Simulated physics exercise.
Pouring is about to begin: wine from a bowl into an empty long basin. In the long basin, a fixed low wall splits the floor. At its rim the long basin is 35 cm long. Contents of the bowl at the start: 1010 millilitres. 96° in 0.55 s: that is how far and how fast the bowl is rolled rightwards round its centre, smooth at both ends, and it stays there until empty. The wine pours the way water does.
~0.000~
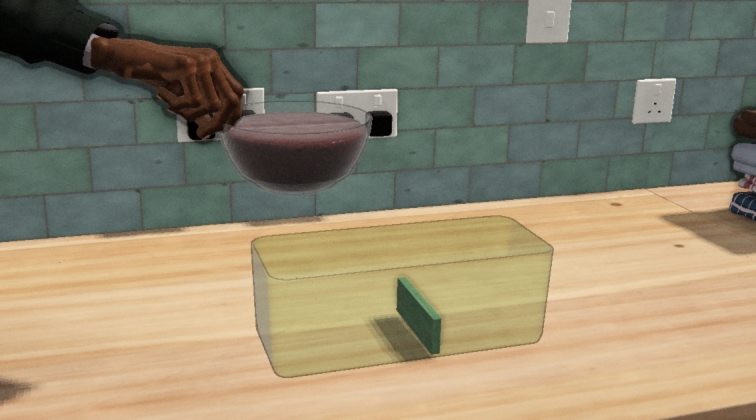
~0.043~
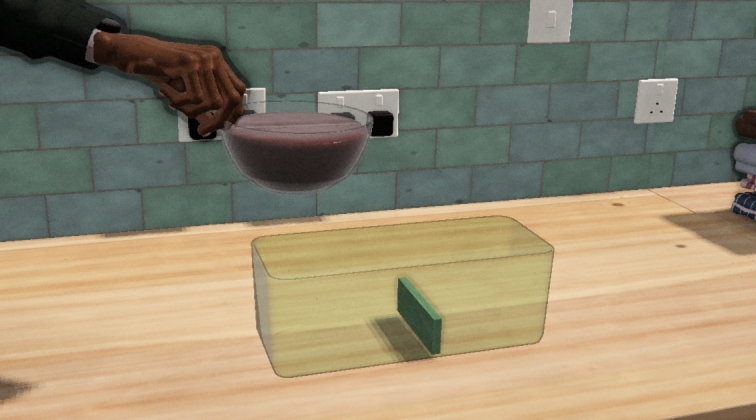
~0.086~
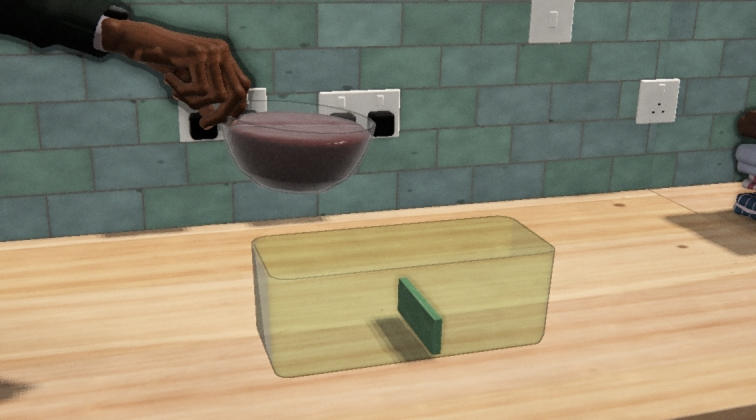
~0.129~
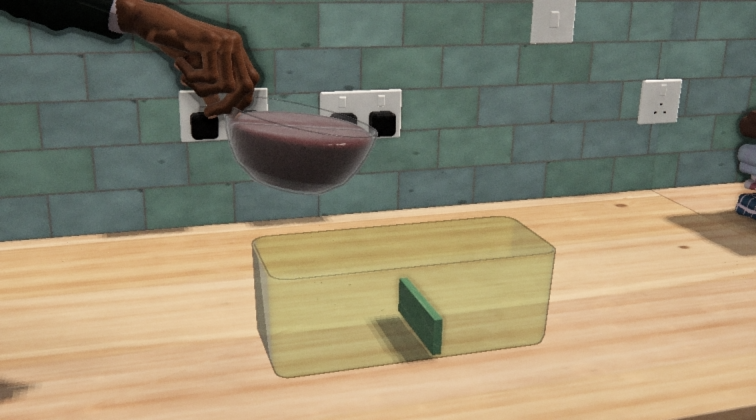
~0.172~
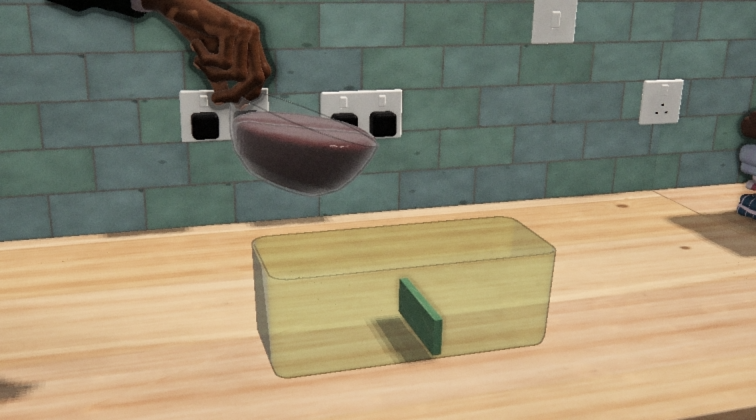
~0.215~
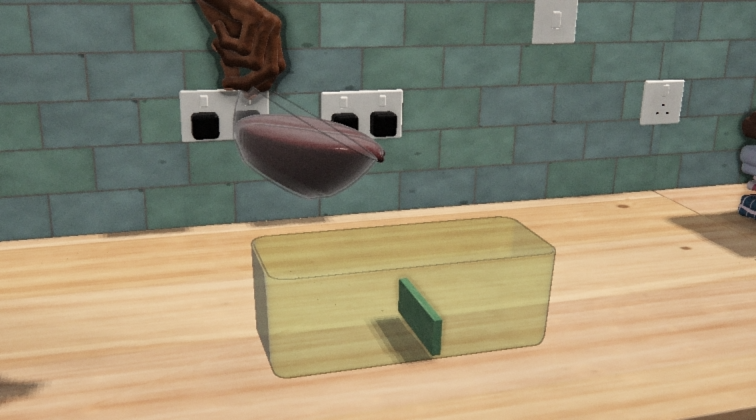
The clip shows a hand holding a clear bowl of dark red liquid above an empty, see-through yellowish basin with a green divider, then steadily tilting the bowl rightwards until the liquid begins to run over its right rim.
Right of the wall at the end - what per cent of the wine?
Near 30 per cent.
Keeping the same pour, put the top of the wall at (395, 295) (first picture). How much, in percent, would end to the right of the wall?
That would be about 55 in a hundred, I'd say.
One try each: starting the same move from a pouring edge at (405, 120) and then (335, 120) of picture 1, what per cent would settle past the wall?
50 then 15 %.
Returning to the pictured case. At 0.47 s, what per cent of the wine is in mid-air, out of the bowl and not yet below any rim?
Around 40 in a hundred.
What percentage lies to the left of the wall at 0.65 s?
The left part holds close to 60 per cent.
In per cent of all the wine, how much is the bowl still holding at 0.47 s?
I reckon about 18 in a hundred is still held.
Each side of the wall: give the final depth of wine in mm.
Some 24 mm on the left and some 16 mm on the right.
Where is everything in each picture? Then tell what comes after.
It leans 0°; its right rim is at (367, 115); the wine meets the walls at (221, 129) and (363, 122); the long basin's rim runs from (260, 260) to (531, 234); the wall's top is at (418, 298), in the first frame.
It leans 1°; its right rim is at (369, 116); the wine meets the walls at (222, 129) and (364, 123), in the second frame.
It leans 6°; its right rim is at (371, 122); the wine meets the walls at (224, 126) and (365, 126), in the third frame.
It leans 12°; its right rim is at (373, 130); the wine meets the walls at (228, 122) and (369, 129), in the fourth frame.
It leans 21°; its right rim is at (374, 142); the wine meets the walls at (232, 121) and (373, 136); 1 per cent is over the edge, in the fifth frame.
It leans 32°; its right rim is at (372, 156); the wine meets the walls at (236, 125) and (364, 143); 6 per cent is over the edge, in the sixth frame.
By 0.47 s the tilt is 91° and 17 per cent is still to pour, 23 is left of the wall and 19 right of it.
By 0.65 s the tilt is 96° and 1 per cent is still to pour, 60 is left of the wall and 27 right of it.
By 0.84 s the tilt is 96° and 0 per cent is still to pour, 58 is left of the wall and 29 right of it.
By 1.05 s the tilt is 96° and 0 per cent is still to pour, 59 is left of the wall and 30 right of it.
At rest 59 per cent lies left of the wall, 30 right of it and 11 outside.
